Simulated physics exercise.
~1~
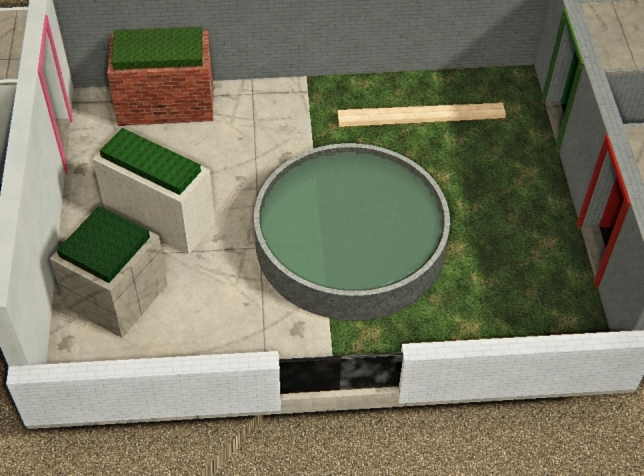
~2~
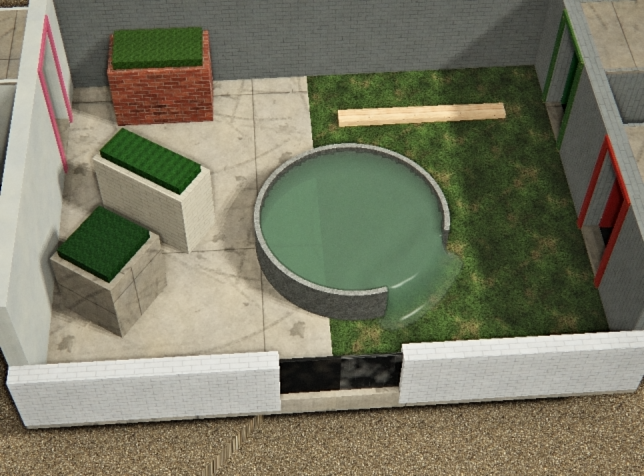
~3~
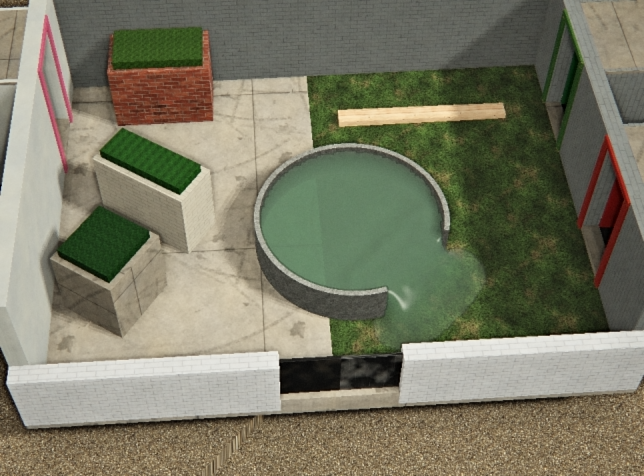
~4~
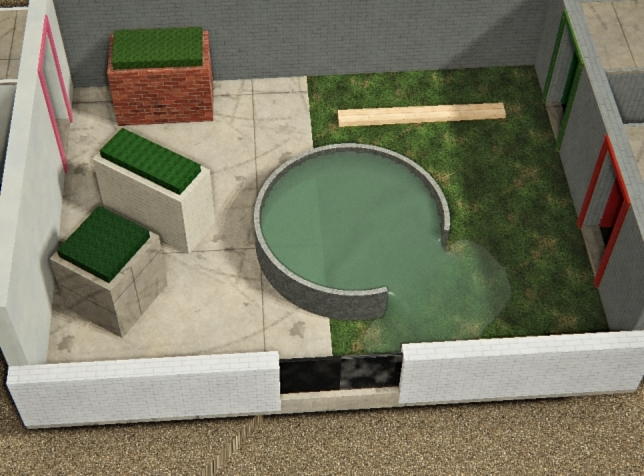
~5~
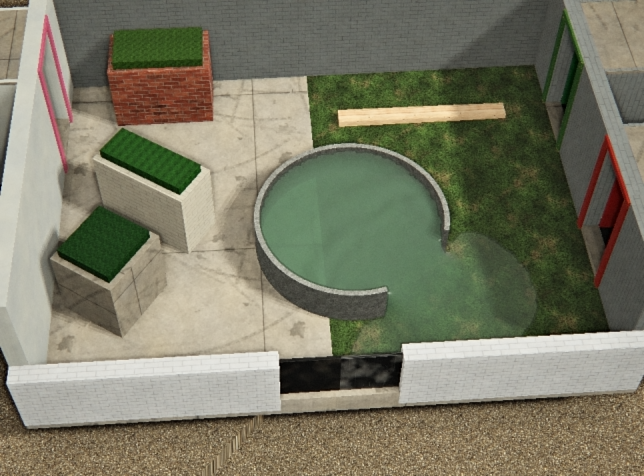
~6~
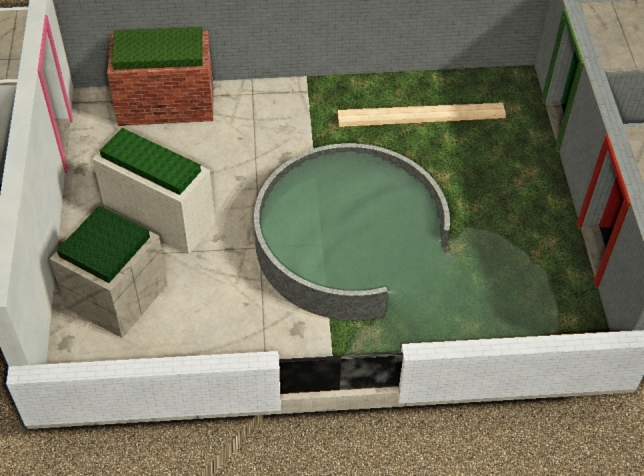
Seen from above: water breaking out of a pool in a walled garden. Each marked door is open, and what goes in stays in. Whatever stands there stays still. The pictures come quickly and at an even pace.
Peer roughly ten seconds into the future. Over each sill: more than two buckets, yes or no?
Pink door: No, not more; green door: Yes, more; red door: Yes, more.
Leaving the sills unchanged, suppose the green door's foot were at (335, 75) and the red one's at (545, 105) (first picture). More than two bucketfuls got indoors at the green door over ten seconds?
Note - green door: Short of the mark.
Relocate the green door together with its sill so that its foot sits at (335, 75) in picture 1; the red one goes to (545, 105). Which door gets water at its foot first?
The red one.
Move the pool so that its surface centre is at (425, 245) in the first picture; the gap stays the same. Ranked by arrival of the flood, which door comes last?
Pink-painted one.
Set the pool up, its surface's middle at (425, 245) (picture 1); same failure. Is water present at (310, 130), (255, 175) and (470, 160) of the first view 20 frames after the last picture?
Bone-dry, bone-dry, soaked.
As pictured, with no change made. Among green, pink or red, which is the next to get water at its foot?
It is the one in red.
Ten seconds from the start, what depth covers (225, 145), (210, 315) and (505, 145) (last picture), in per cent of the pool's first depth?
My figures are about 4, 8 and 16 percent.
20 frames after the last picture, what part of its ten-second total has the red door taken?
It should be near 35 percent of the ten-second total.
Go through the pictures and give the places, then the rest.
In the first picture, still water in the pool at (352, 219).
In the second picture, the front is at (387, 324), out from the gap at (423, 281).
In the third picture, water pours out at (423, 283) and has run to (394, 343).
In the fourth picture, the front is at a hidden place, out from the gap at (423, 284).
In the fifth picture, water pours out at (423, 284) and has run to (532, 300).
In the sixth picture, water pours out at (423, 283) and has run to (552, 325).
A moment on, water covers 15 % of the floor; the pink door not reached, the green door not reached, the red door not reached.
Next, water covers 20 % of the floor; the pink door not reached, the green door not reached, the red door wet at the sill, nothing in.
Then, water covers 40 % of the floor; the pink door not reached, the green door not reached, the red door over two buckets in.
Later, water covers 60 % of the floor; the pink door not reached, the green door under two buckets in, the red door over two buckets in.
In the end, water covers 95 % of the floor; the pink door wet at the sill, nothing in, the green door over two buckets in, the red door over two buckets in.
